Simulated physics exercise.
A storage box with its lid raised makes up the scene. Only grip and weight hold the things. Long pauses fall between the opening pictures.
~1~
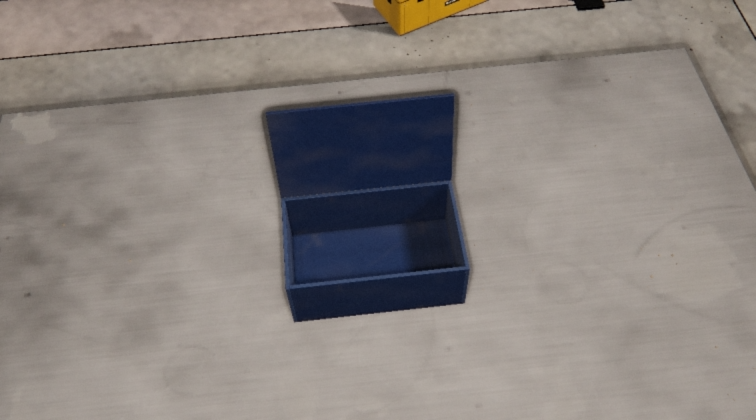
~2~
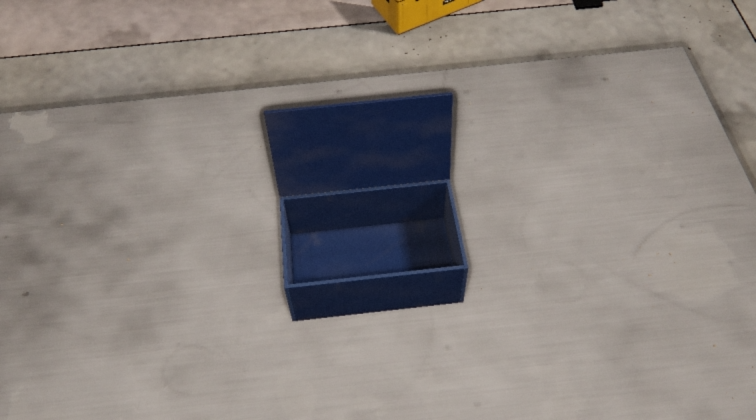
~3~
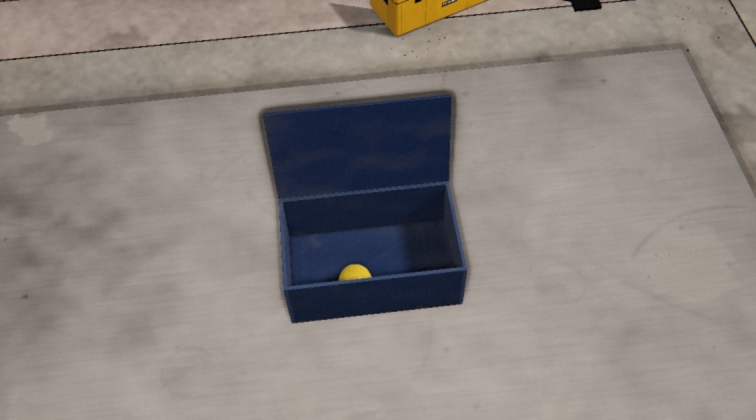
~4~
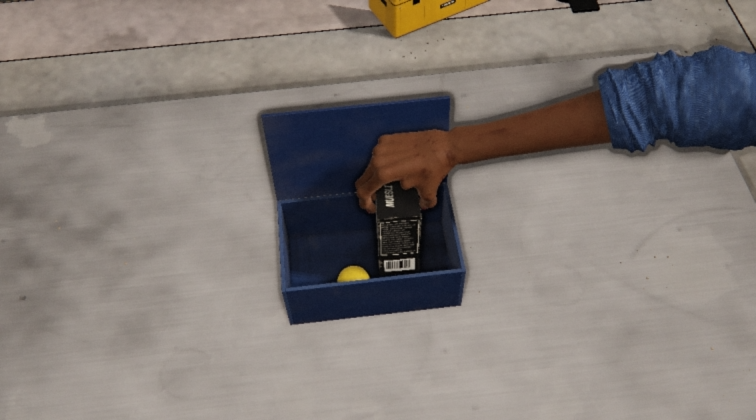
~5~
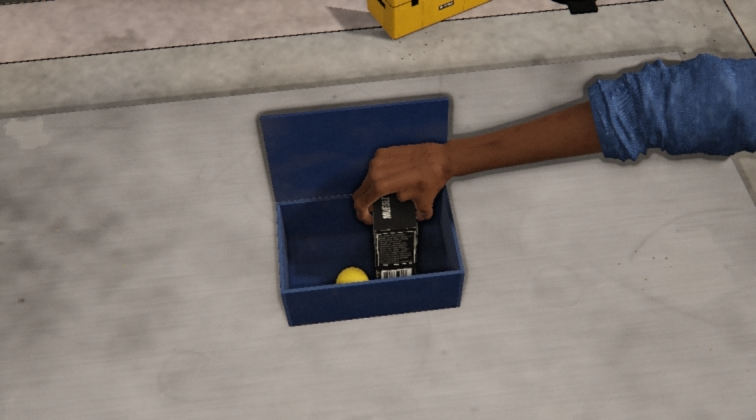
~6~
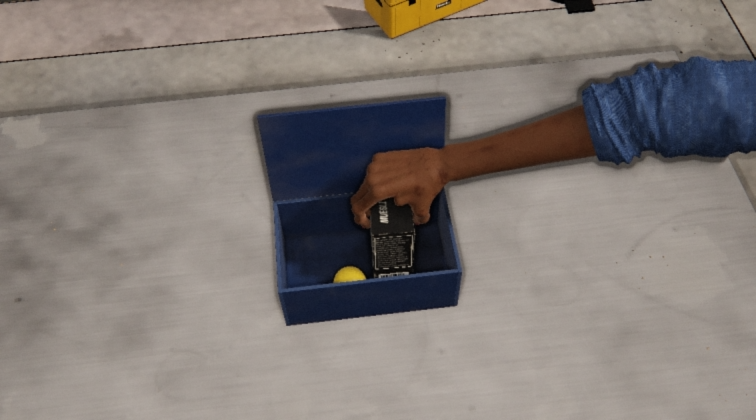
A yellow ball appeared in the empty, open blue box, and then a hand reached in from the right and lowered a black carton into place beside it, still holding on.
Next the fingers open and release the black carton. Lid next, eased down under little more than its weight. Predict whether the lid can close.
Prediction: The lid cannot close.
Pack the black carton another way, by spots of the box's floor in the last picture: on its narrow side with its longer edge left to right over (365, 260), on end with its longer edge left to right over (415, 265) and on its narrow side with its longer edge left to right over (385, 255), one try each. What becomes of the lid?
In order, the lid fits down, then gets blocked, then fits down.
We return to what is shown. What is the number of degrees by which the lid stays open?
The lid sits around 45° above the rim.
Then, 1.30 s on from there, lid 78° above the rim.
Then, 1.90 s on from there, lid 51° above the rim.
In the end, lid 45° above the rim; both unmoved. At the end, from the last picture's camera, black carton near (393, 249).
